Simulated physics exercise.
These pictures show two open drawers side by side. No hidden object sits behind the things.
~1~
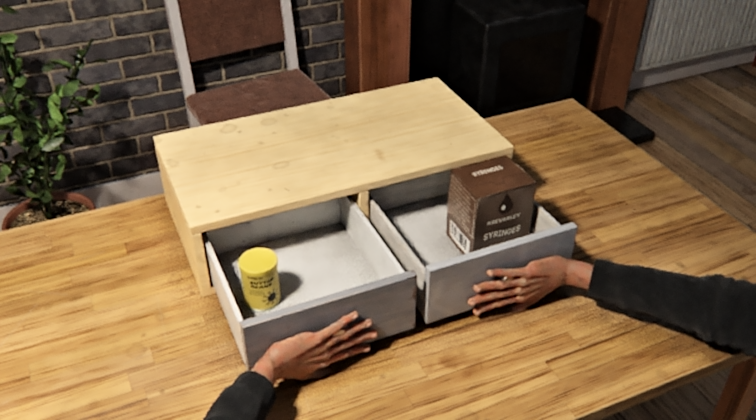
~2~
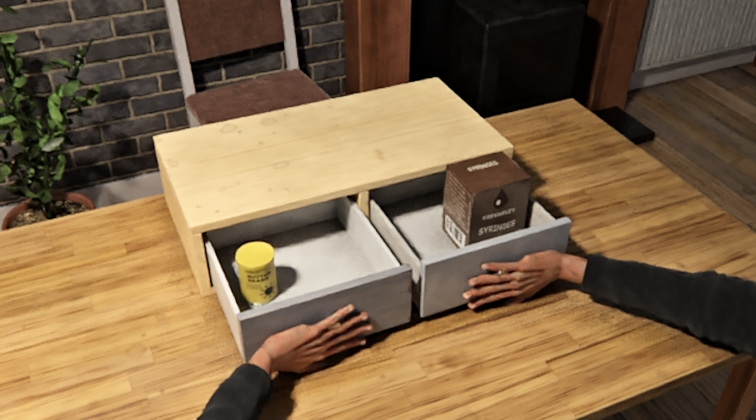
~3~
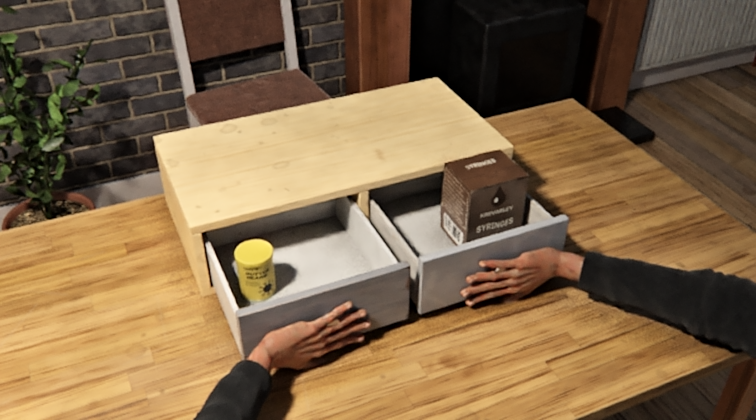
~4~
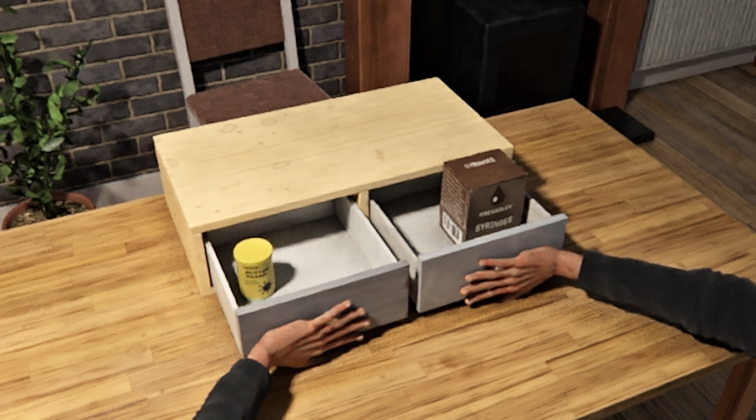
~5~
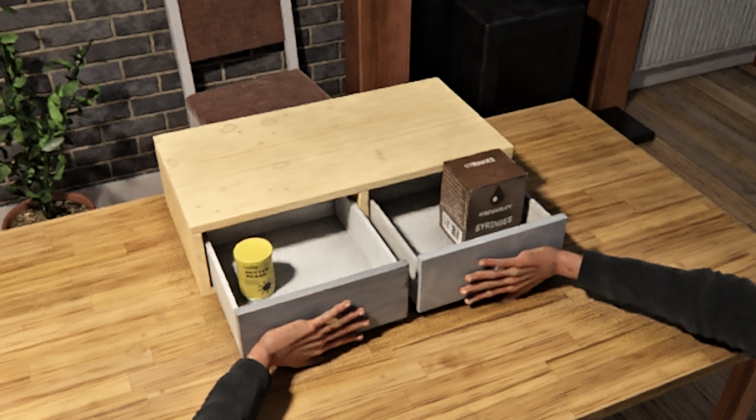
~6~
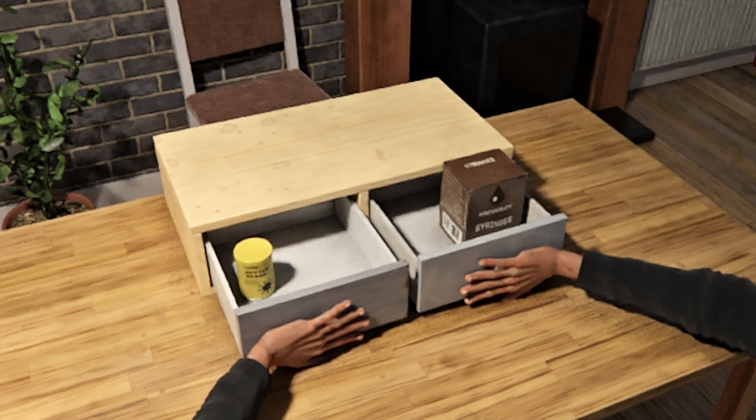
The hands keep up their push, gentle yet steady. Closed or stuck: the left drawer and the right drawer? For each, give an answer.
Left: Fully closed; right: Stuck.
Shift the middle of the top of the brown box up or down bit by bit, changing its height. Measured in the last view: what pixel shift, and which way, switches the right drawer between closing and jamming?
Shift: About 16 px, direction down.
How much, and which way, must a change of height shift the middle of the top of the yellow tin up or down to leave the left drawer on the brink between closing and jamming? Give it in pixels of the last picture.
Move it up by about 24 pixels.
Then, 0.44 s on from there, left drawer starting in; right drawer about half in.
In the end, the left drawer closes; the right drawer jams.
